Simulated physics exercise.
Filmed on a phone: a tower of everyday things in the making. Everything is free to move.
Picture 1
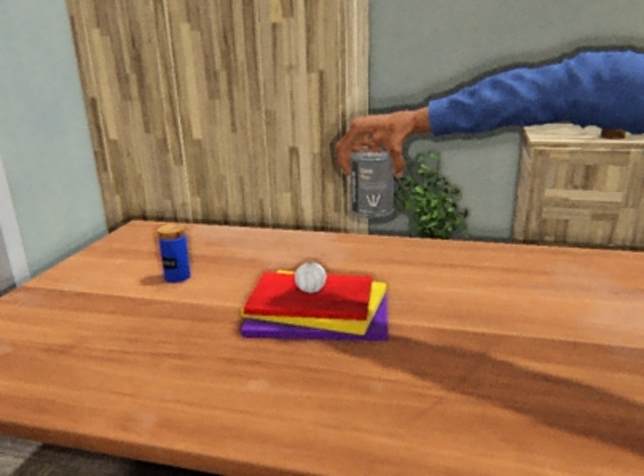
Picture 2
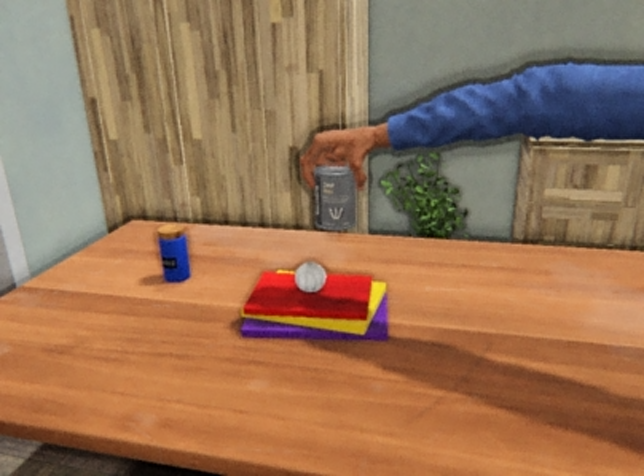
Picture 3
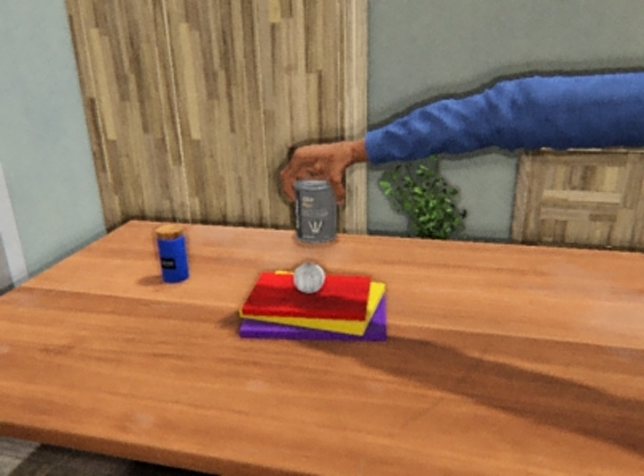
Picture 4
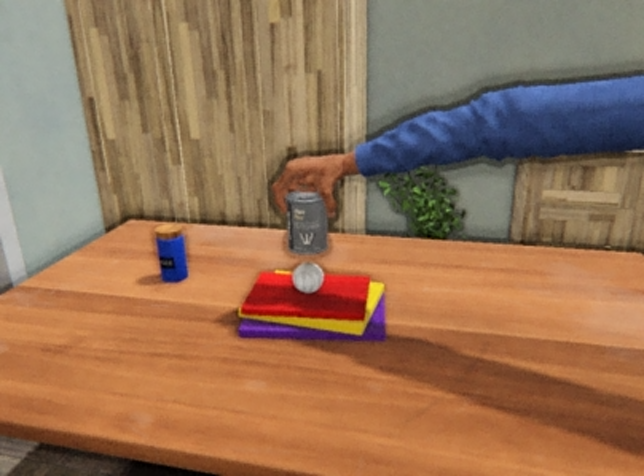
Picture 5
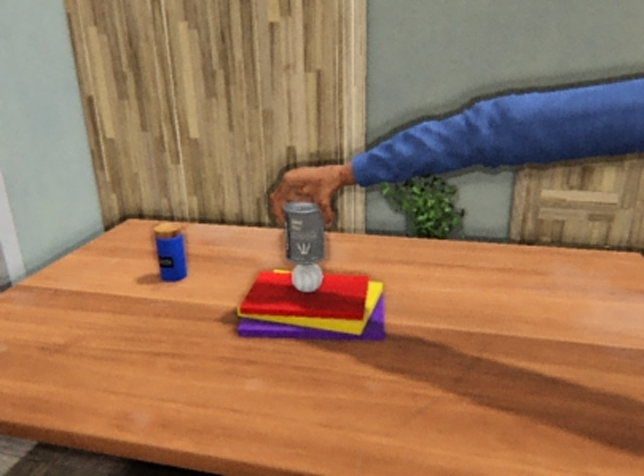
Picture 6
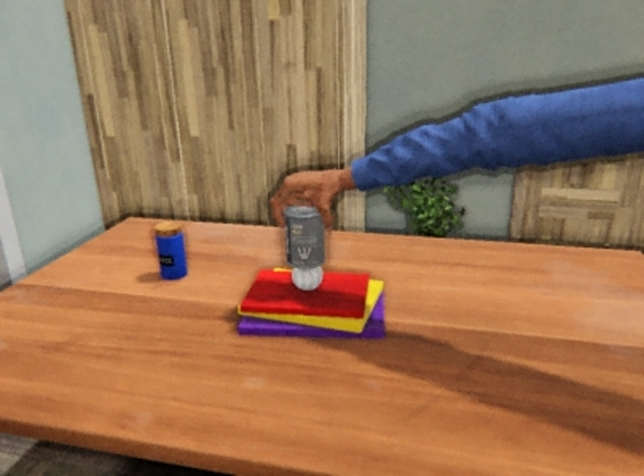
A hand in a blue sleeve reaches in from the right over a wooden table, seen from slightly above in a room with wood panelling and a green plant behind. A blue jar stands at the left, and a small whitish ball sits on stacked red, yellow and purple boards. The hand carries a grey can-shaped pot leftward and down, sets it on the ball and keeps holding it.
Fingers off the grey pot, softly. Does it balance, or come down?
In the end the pile gives way.
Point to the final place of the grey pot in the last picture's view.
Near (207, 272).
Then, 0.60 s later than the last frame, grey pot now fallen.
Then, 0.70 s later than the last frame, things are still on the move.
Then, 0.90 s later than the last frame, as before.
Then, 1.10 s later than the last frame, nothing new.
When it is over, fallen, grey pot; the other 5 as before. End places, in pixels of the last picture, grey pot near (207, 272). The pile loses its balance.
